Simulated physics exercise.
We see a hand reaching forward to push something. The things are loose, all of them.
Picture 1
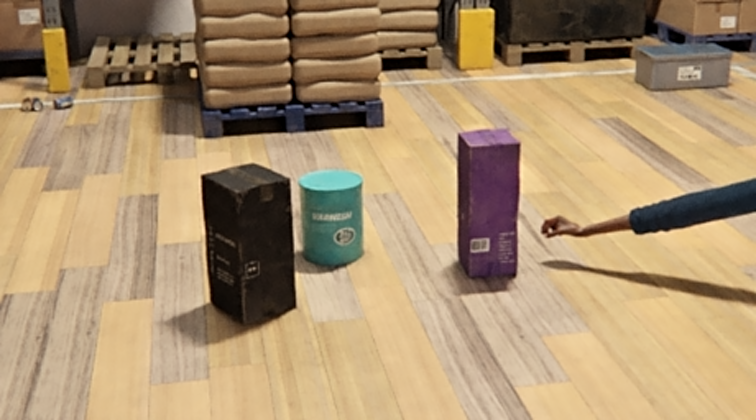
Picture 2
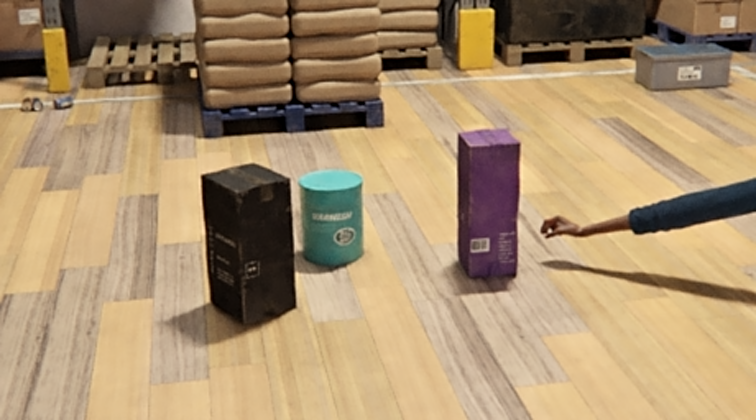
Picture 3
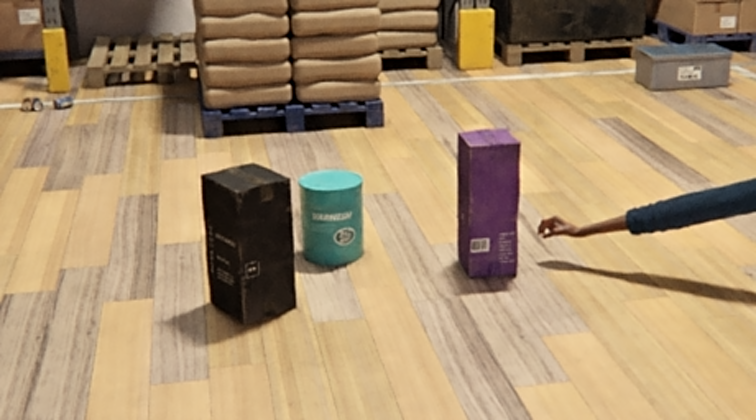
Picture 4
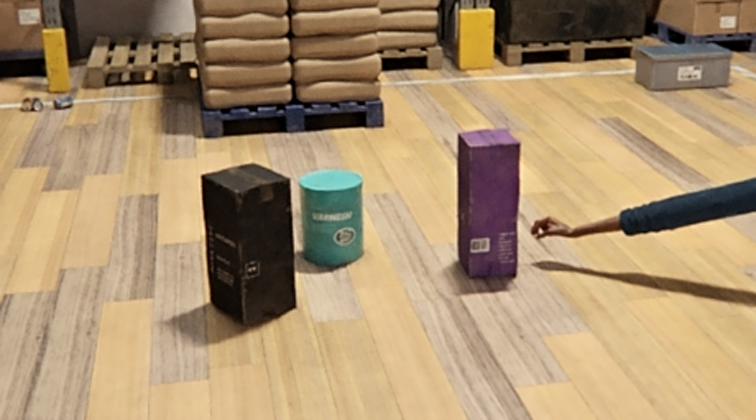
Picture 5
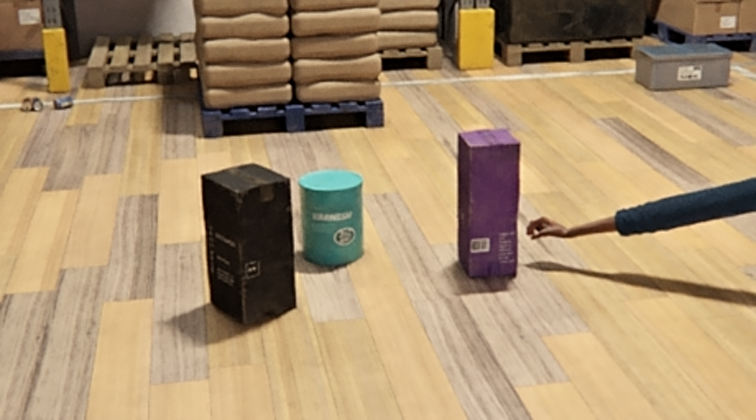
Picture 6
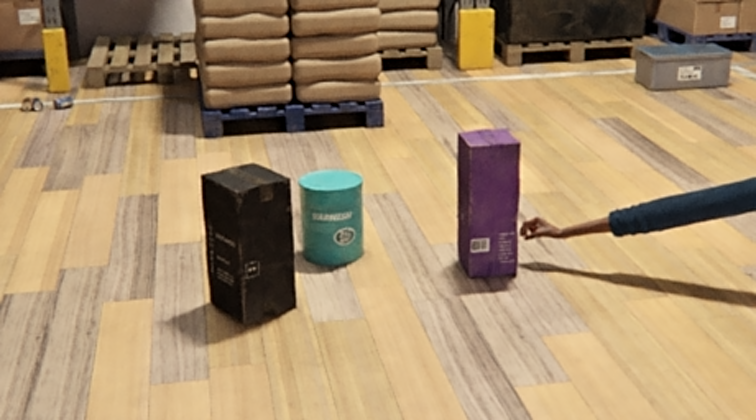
A hand reaching slowly left toward an upright purple box, while a black box and teal drum stand still nearby.
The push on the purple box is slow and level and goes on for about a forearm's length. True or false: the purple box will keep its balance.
True.
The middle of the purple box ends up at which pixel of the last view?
Looks like it settles somewhere around (399, 209).
Then, 0.40 s later than the last frame, purple box moved a little near (464, 205).
Then, 0.70 s later than the last frame, purple box moved about its own width near (438, 207).
Then, 1.10 s later than the last frame, purple box moved about its own width near (404, 209).
When it is over, moved from the start, purple box. End places, in pixels of the last picture, purple box near (399, 209).
